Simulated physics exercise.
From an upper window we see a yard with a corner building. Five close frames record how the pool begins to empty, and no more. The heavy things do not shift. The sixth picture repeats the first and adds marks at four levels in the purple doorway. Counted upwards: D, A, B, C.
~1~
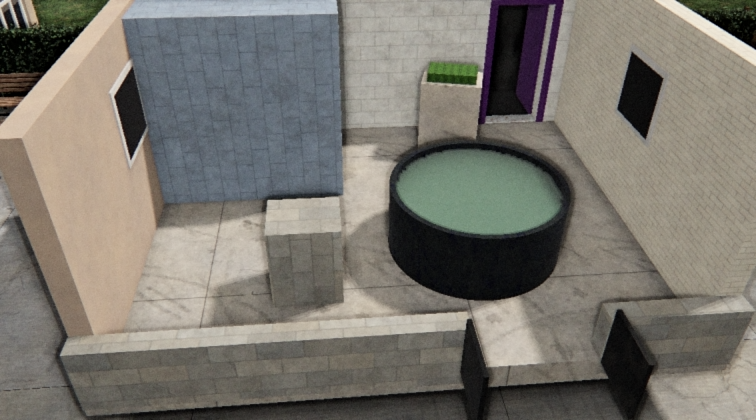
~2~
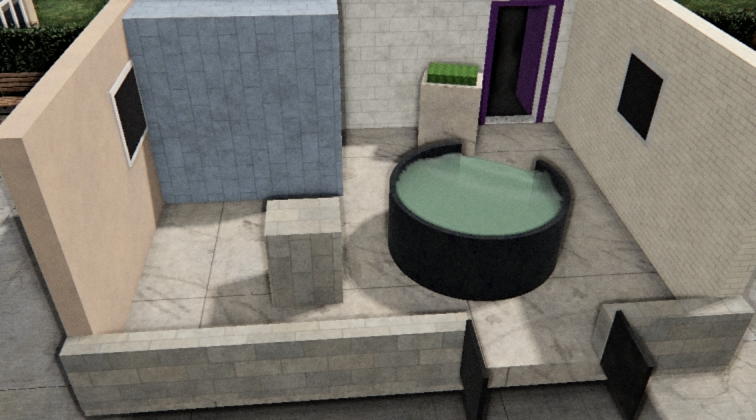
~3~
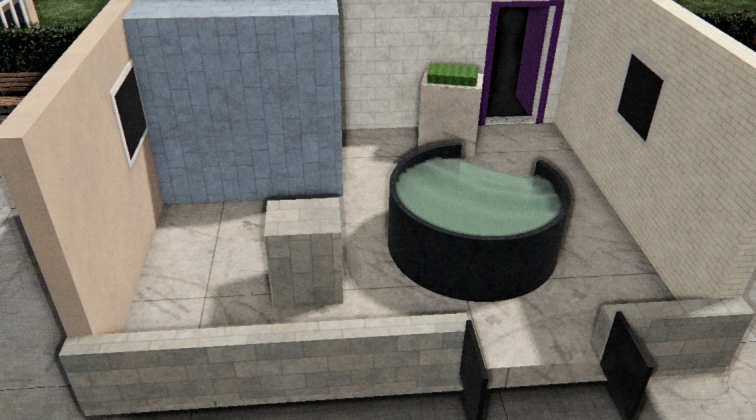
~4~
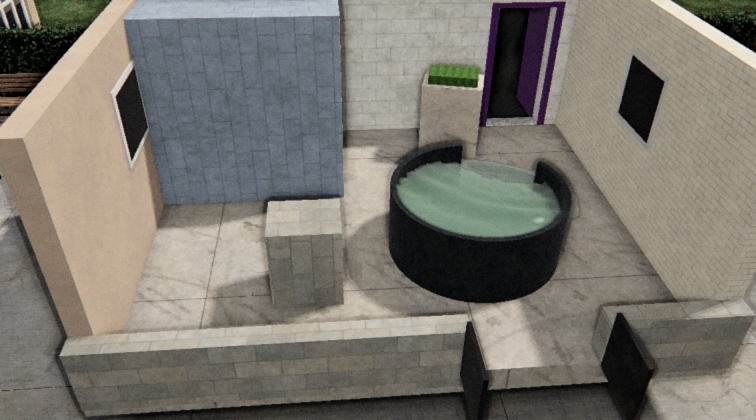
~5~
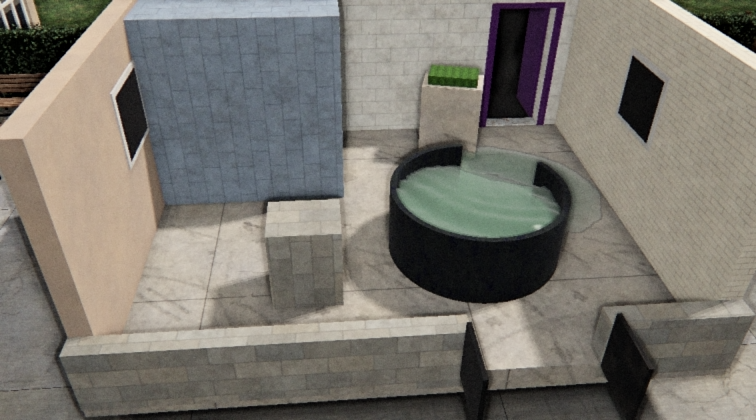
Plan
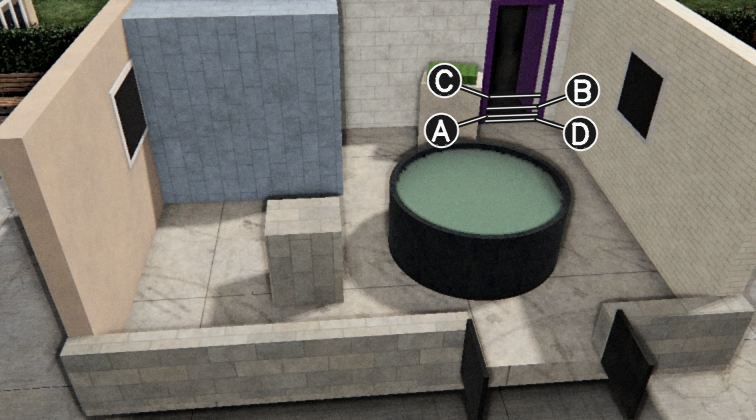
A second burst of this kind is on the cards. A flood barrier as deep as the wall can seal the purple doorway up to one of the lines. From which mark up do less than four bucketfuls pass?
That is mark C.
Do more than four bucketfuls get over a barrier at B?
Yes, it does.
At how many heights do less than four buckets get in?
One of them.
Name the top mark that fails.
Mark B.
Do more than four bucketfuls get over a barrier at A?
Yes.
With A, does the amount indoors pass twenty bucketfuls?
Yes, clearly.
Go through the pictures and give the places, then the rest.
Water in the pool at rest, its middle at (478, 189); foot of the purple doorway at (510, 122); open gate at (536, 304).
Water covers 1 % of the ground, its front hidden from here.
Water covers 4 % of the ground, its front hidden from here.
Water covers 10 % of the ground and shows as far out as (573, 196).
Water covers 17 % of the ground and shows as far out as (561, 166).
On the marked copy, A at (511, 115); B at (512, 107); C at (514, 96); D at (510, 120); from the bottom up D, A, B, C.
For mark A, dozens of bucketfuls pour in.
For mark B, about 13 bucketfuls get in.
For mark C, a splash gets over, under a bucket.
For mark D, dozens of bucketfuls pour in.
